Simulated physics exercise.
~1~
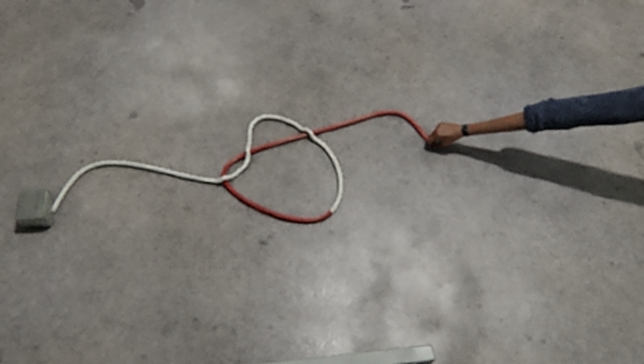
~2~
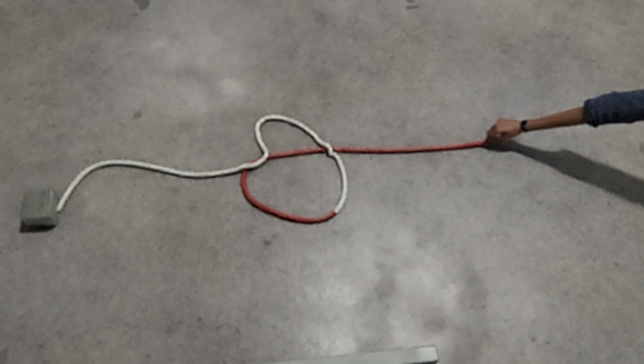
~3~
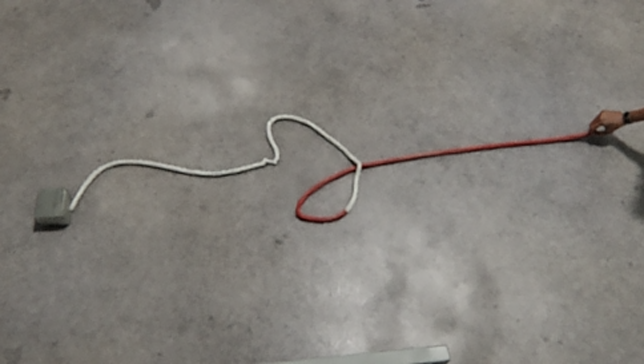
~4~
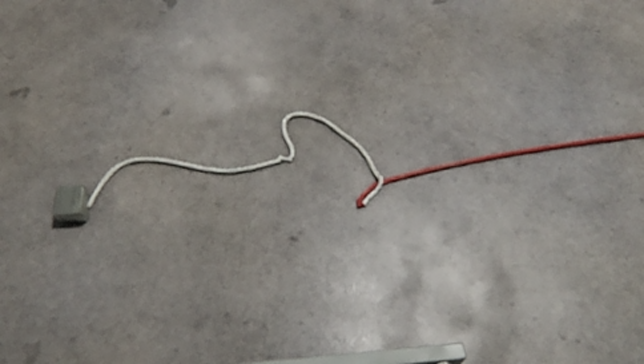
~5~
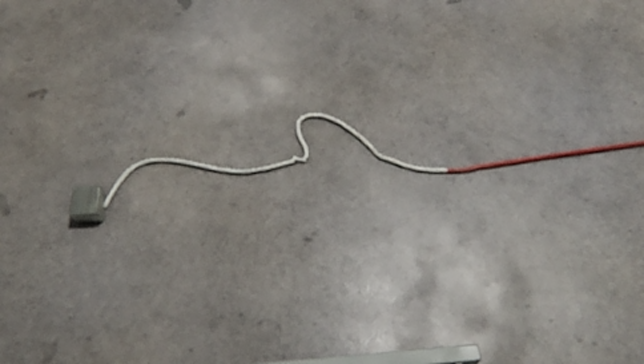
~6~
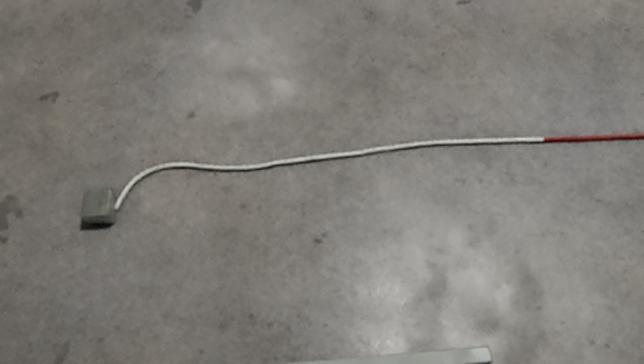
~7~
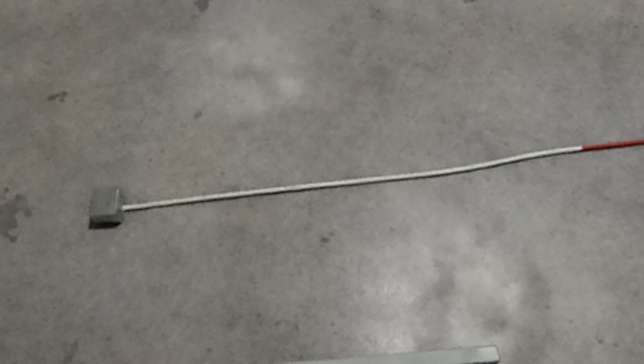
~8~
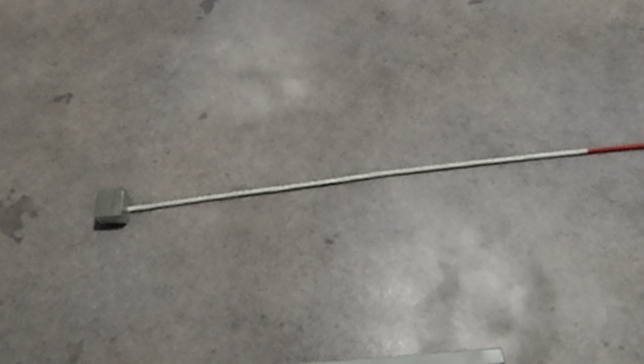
A person's hand pulled the red end of a looped red and white rope to the right across a grey concrete floor, while the white end stayed fixed to a small block. The loops slid open and the rope ended up straight and knot-free.
